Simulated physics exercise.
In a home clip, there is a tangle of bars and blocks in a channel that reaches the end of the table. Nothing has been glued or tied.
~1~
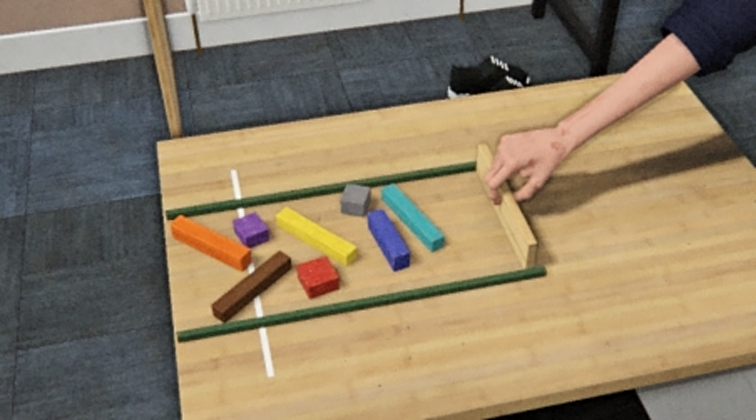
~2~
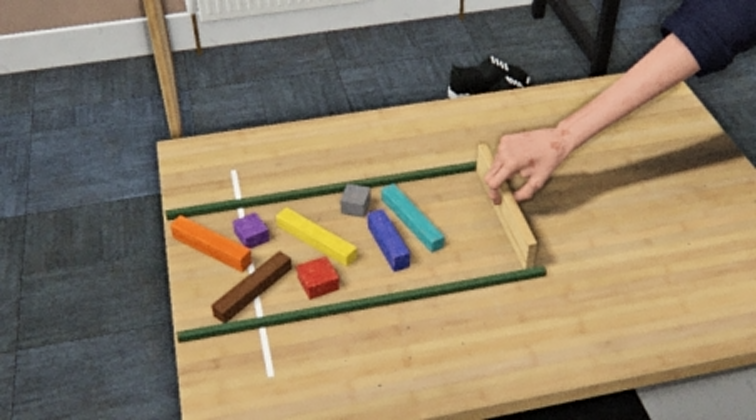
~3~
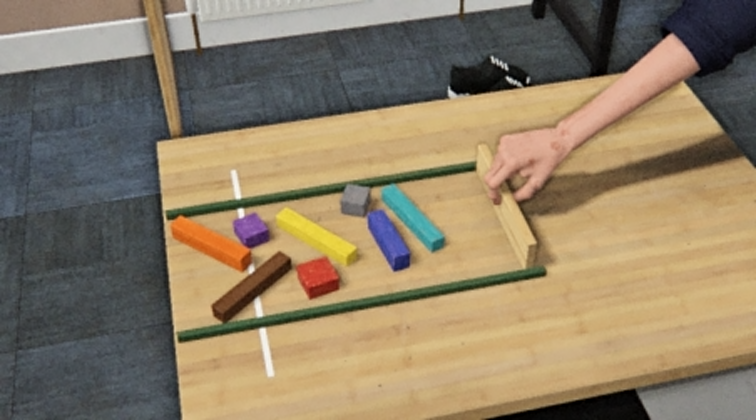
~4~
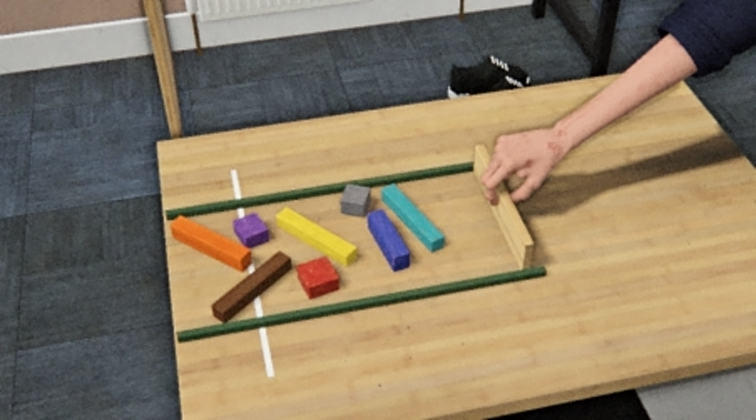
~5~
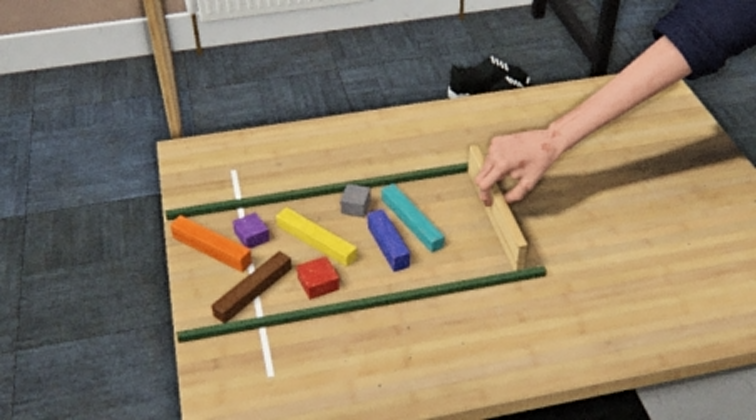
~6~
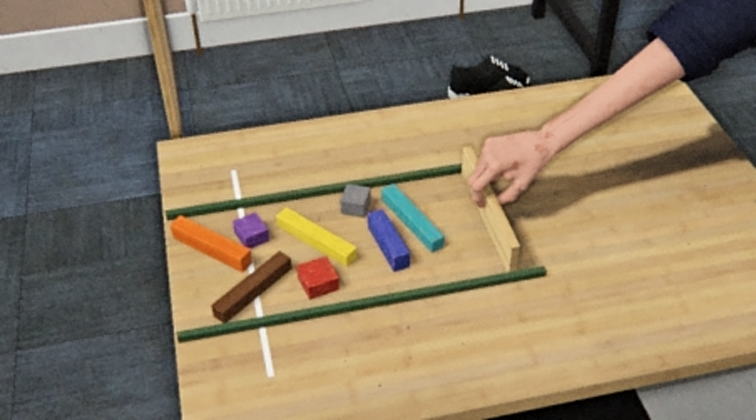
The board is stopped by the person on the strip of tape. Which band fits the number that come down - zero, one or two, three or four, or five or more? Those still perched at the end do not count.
Band: One to two.
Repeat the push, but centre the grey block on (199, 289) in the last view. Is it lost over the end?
Lab note: Started there, it ends up below.
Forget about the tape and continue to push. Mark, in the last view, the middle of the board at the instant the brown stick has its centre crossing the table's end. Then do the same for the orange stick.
About (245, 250), and about (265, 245) for the other.
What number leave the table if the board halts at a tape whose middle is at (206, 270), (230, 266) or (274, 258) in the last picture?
Counts per try, in order: 4 / 3 / 0.
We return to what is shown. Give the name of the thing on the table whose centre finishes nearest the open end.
Result: The brown stick.
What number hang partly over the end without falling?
It would come to 2.
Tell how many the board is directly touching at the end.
Result: 2 in all.
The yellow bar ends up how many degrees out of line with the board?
The angle is some 5°.
A little later, none off yet; orange stick at rest near (211, 244); brown stick at rest near (253, 286); purple block at rest near (251, 231).
When it is over, the number that fall off is one or two; down, orange stick.
